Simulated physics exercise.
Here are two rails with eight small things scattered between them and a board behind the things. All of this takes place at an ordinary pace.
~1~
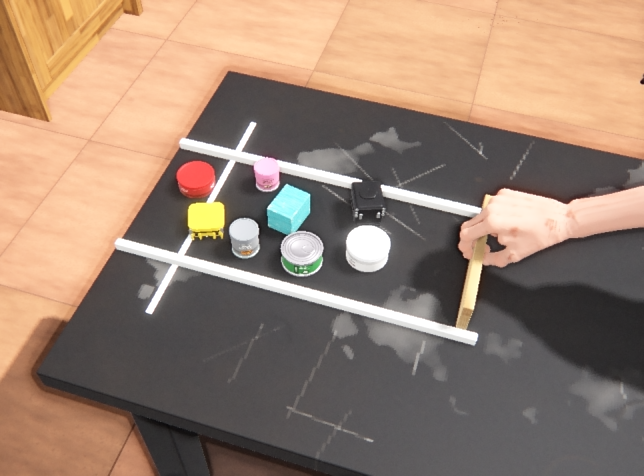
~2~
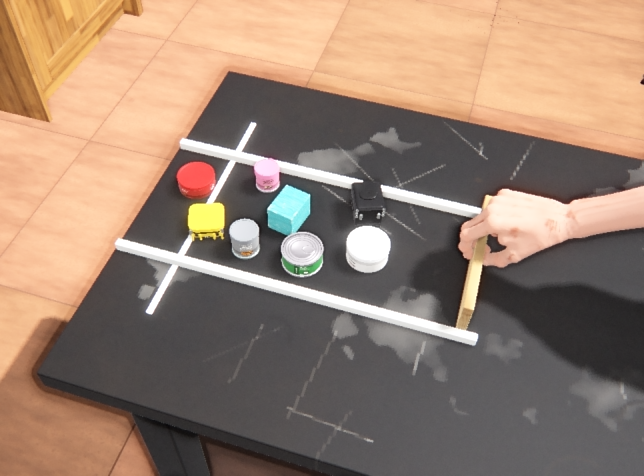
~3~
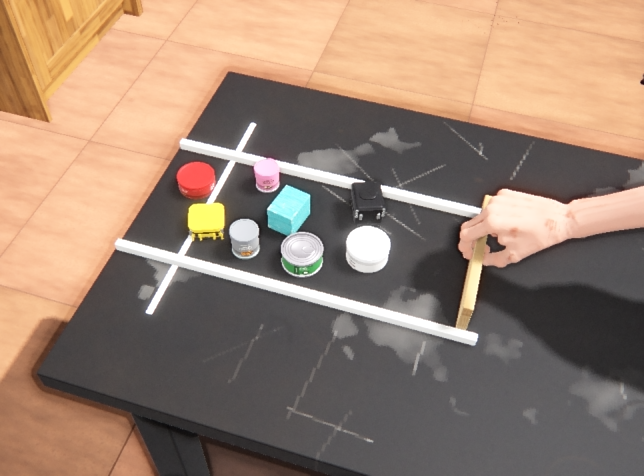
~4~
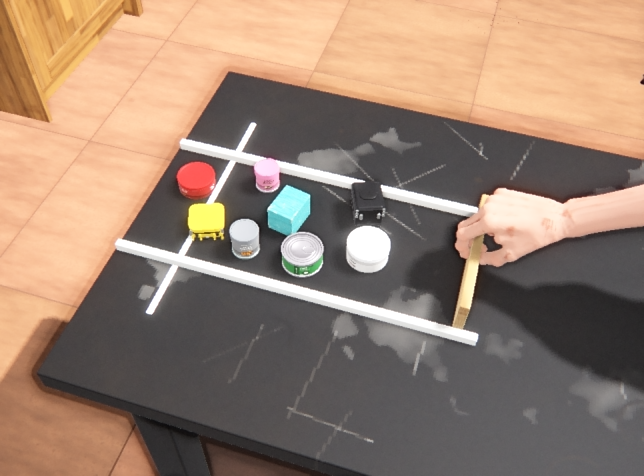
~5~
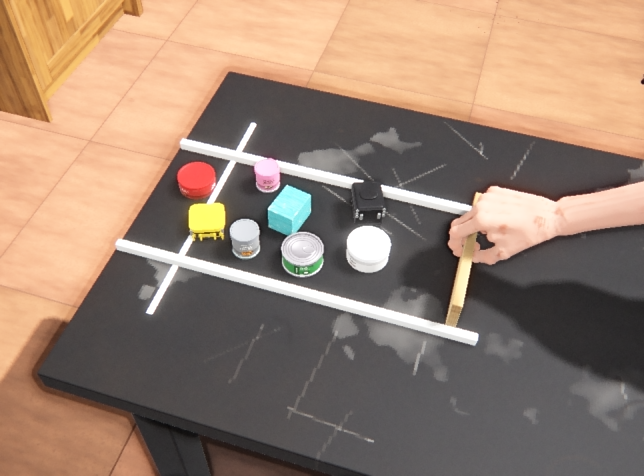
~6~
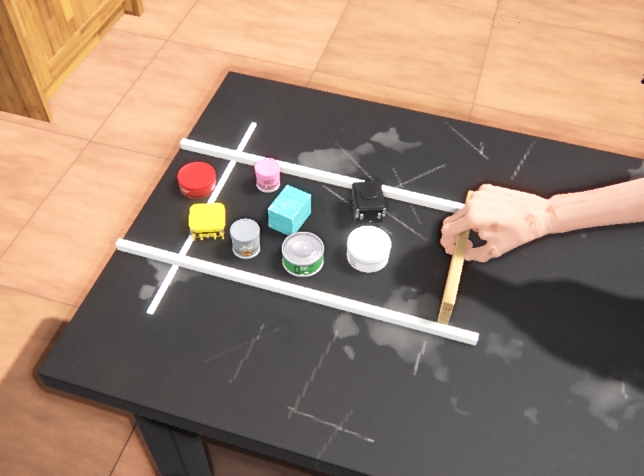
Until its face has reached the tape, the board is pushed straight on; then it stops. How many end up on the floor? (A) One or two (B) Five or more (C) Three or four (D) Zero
A.
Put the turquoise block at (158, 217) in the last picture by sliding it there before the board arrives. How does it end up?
Result: It does not stay.
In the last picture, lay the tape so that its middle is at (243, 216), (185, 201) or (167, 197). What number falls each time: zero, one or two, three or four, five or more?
In turn: No fall at all, five or more, more than four.
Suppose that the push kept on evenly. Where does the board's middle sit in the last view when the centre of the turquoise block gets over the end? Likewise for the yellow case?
Turquoise block over the end: About (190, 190). Yellow case over the end: About (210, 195).
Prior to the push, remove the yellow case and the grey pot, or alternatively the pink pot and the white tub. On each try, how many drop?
1 in the first case and 0 in the second.
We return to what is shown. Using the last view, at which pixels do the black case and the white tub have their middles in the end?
The black case comes to rest close to (213, 162), while the white tub rests close to (185, 203).
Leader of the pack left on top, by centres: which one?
Nearest at the end: The grey pot.
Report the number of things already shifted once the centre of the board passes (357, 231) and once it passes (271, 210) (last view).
I get 3 at the one place and 7 at the other.
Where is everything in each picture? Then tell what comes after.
The first picture shows red tub (196, 180); yellow case (207, 221); pink pot (267, 175); board (476, 261); tape (207, 207).
The second picture shows yellow case (207, 222); grey pot (245, 239).
The third picture shows pink pot (267, 176); black case (367, 204).
The fourth picture shows red tub (197, 181); white tub (368, 250).
The fifth picture shows yellow case (208, 222); board (466, 258).
The sixth picture shows red tub (197, 181); yellow case (208, 222); pink pot (268, 176); board (459, 256); tape (208, 207).
Soon after, none off yet; red tub at rest near (197, 181); yellow case at rest near (208, 222); pink pot at rest near (268, 176).
After that, none off yet; red tub at rest near (197, 181); yellow case displaced a little near (196, 214); pink pot displaced a little near (258, 172).
In the end, the number that fall off is one or two; gone, yellow case and red tub.
